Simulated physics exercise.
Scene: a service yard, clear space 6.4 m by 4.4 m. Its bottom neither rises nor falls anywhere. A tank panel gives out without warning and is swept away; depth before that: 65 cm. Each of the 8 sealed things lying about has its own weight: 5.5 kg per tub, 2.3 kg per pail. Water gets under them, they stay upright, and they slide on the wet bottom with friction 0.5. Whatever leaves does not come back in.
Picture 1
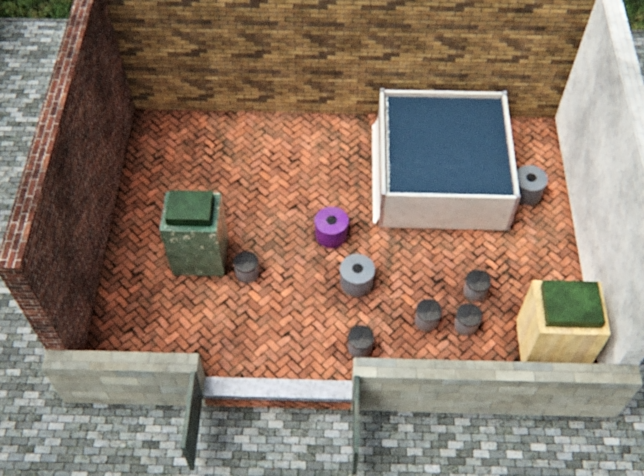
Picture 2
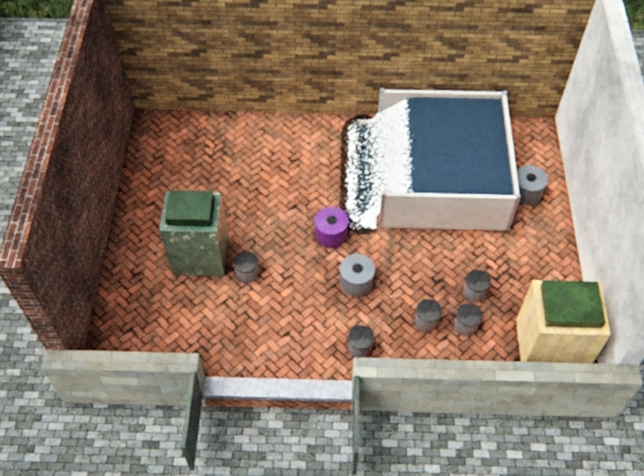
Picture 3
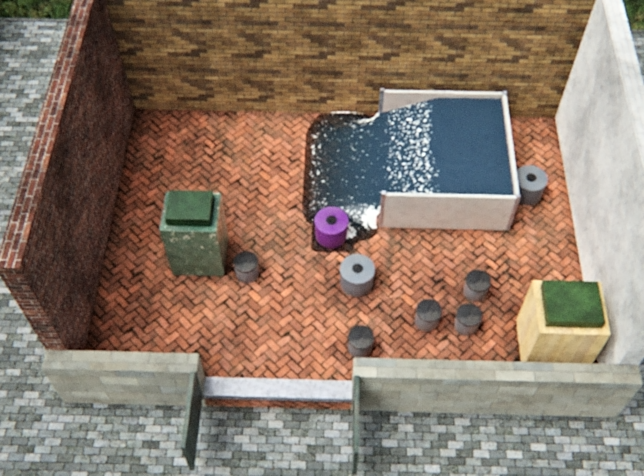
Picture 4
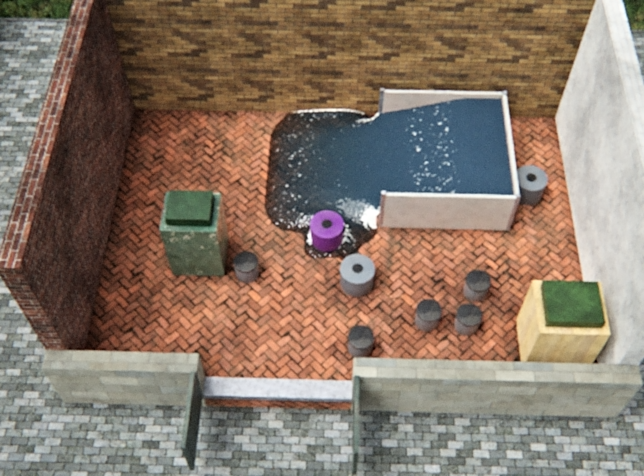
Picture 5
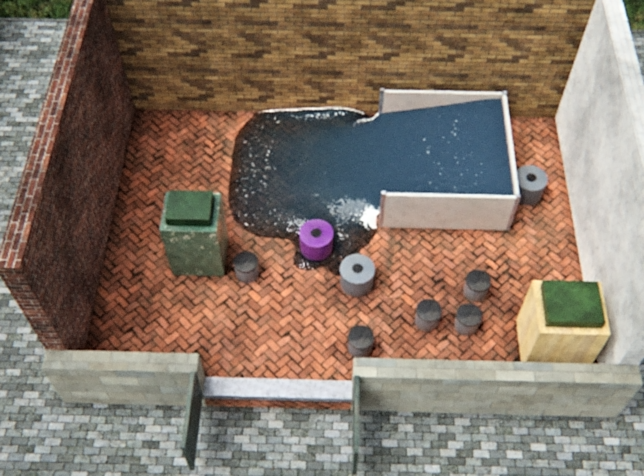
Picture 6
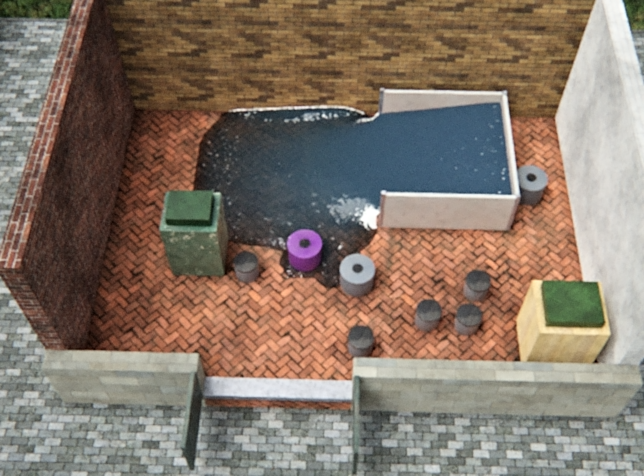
A walled yard with a flat floor of reddish herringbone brick is seen from high above, the camera staying still. A pale tank of dark blue water stands at the back right, with a green bin at left, a wooden planter at lower right, and a purple tub among grey ones near the middle. The tank's left side gives way, and water rushes out foaming, spreads leftward across the bricks, and pushes the purple tub slightly down and left.
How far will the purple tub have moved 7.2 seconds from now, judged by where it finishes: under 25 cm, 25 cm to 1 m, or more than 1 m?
It moves a long way.
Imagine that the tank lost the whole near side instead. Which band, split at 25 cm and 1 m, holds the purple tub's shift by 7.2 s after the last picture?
If that happened, the purple tub creeps a small distance.
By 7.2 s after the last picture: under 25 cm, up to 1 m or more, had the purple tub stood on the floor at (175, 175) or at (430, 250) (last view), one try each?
I'd say it lands far off on the first try and it drifts a short distance on the second.
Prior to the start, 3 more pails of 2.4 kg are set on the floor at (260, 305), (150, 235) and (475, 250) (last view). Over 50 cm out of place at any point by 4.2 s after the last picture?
In order: Above it, above it, below it.
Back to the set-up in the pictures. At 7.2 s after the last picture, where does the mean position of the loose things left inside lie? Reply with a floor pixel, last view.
They average out to somewhere around (527, 237).
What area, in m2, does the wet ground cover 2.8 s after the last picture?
About 18 m2.
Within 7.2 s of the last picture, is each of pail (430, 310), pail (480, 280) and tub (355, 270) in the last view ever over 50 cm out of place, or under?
The first topped the threshold, the second topped the threshold, and the third topped the threshold.
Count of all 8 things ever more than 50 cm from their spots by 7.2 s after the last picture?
I get 7.
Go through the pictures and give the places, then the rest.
The first picture shows the purple tub at (332, 220) rests on the ground; water covers 3.2 m2; 0 of 8 have shifted.
The second picture shows the purple tub at (332, 220) rests on the ground; water covers 4.2 m2; 0 of 8 have shifted.
The third picture shows the purple tub at (331, 220), on the bottom; water covers 5.4 m2; 0 of 8 have shifted.
The fourth picture shows the purple tub at (327, 224) rests on the ground, 9 cm from its start; 6.7 m2 under water; 1 of 8 have shifted.
The fifth picture shows the purple tub at (316, 233), on the bottom, 29 cm from its start; water covers 8.1 m2; 1 of 8 have shifted.
The sixth picture shows the purple tub at (305, 244), on the bottom, 52 cm from its start; 9.5 m2 under water; 1 of 8 have shifted.
Then, 0.9 s after the last picture the purple tub is near (240, 315), 1.8 m from its start, aground; 0 of 8 are out; 1 afloat.
Then, 2.8 s after the last picture the purple tub has gone out; 1 of 8 are out; 1 afloat.
Then, 4.8 s after the last picture the purple tub has gone out; 1 of 8 are out; 2 afloat.
Then, 7.2 s after the last picture the purple tub has gone out; 1 of 8 are out; 7 afloat.
